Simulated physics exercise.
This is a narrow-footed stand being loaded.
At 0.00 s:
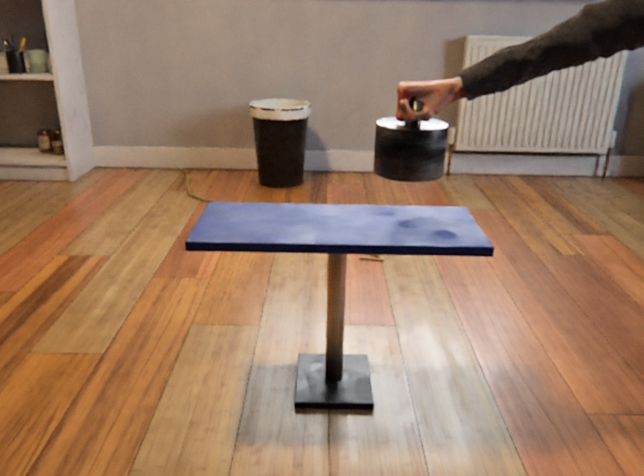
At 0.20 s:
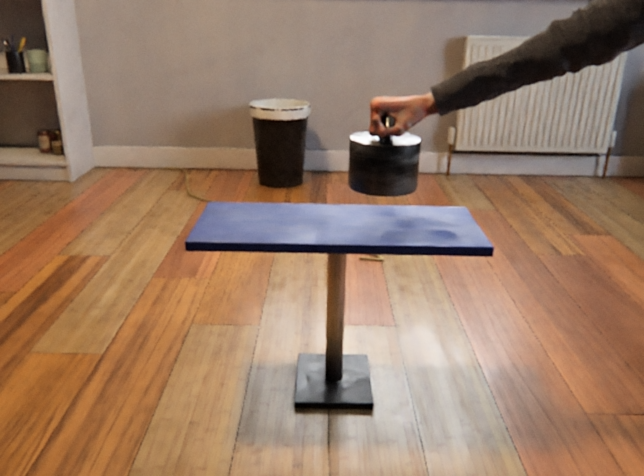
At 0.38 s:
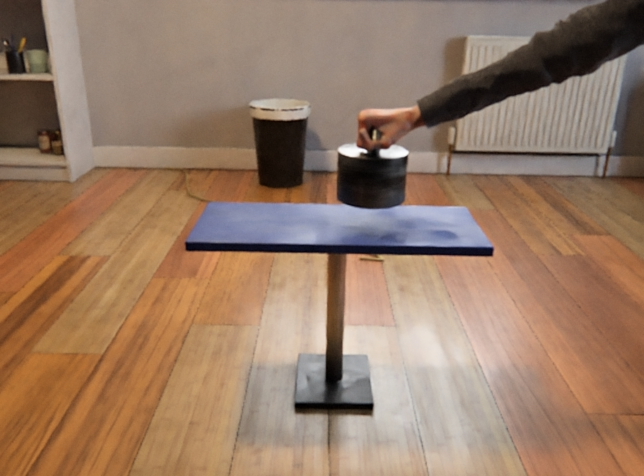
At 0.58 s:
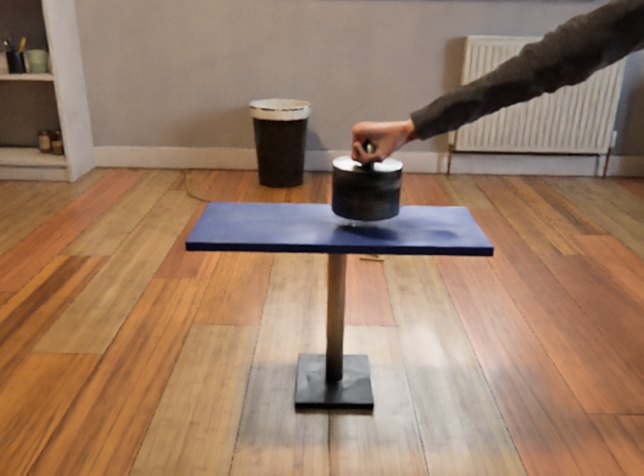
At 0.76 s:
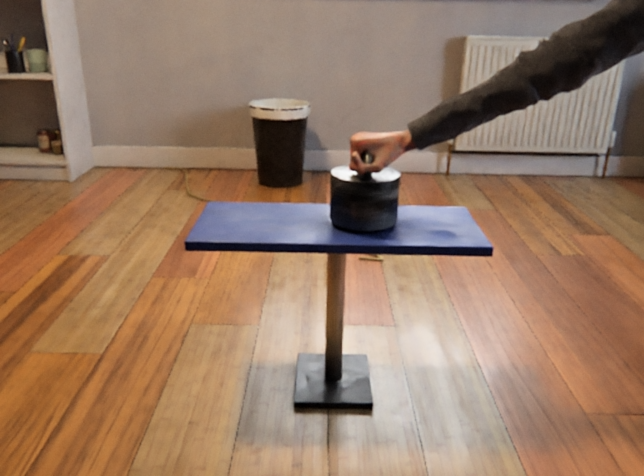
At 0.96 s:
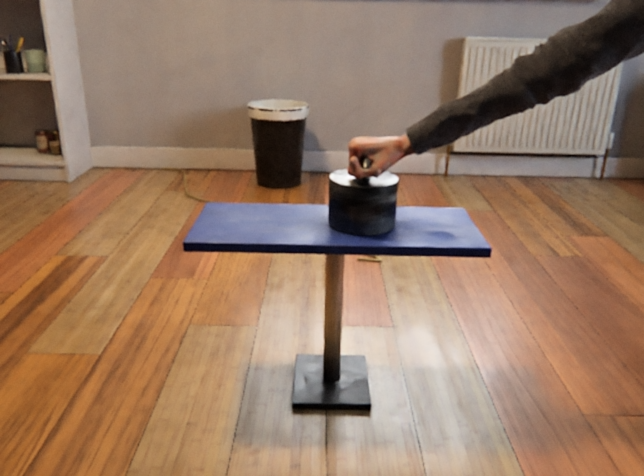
A dark cylinder with a pale top is gripped by a hand whose grey-sleeved arm reaches in from the right, above a blue-topped stand on a narrow post and small dark base. The front view shows a wood-floored room, with a black bin behind, shelves at left and a white radiator at right. The hand carries the cylinder left and down onto the stand, slightly right of its middle, and keeps hold.
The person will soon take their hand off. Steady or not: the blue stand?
As it turns out, the blue stand holds firm.
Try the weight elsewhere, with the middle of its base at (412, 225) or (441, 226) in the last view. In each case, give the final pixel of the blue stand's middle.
Final rest: (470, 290), then (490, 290).
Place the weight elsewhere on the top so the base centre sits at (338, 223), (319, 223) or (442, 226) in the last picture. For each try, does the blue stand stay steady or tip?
So, one try after another, it holds steady, then holds steady, and then goes down.
By 1.24 s, blue stand at rest near (337, 228).
When it is over (2.0 s), the blue stand stays flat on its feet, near (337, 228).
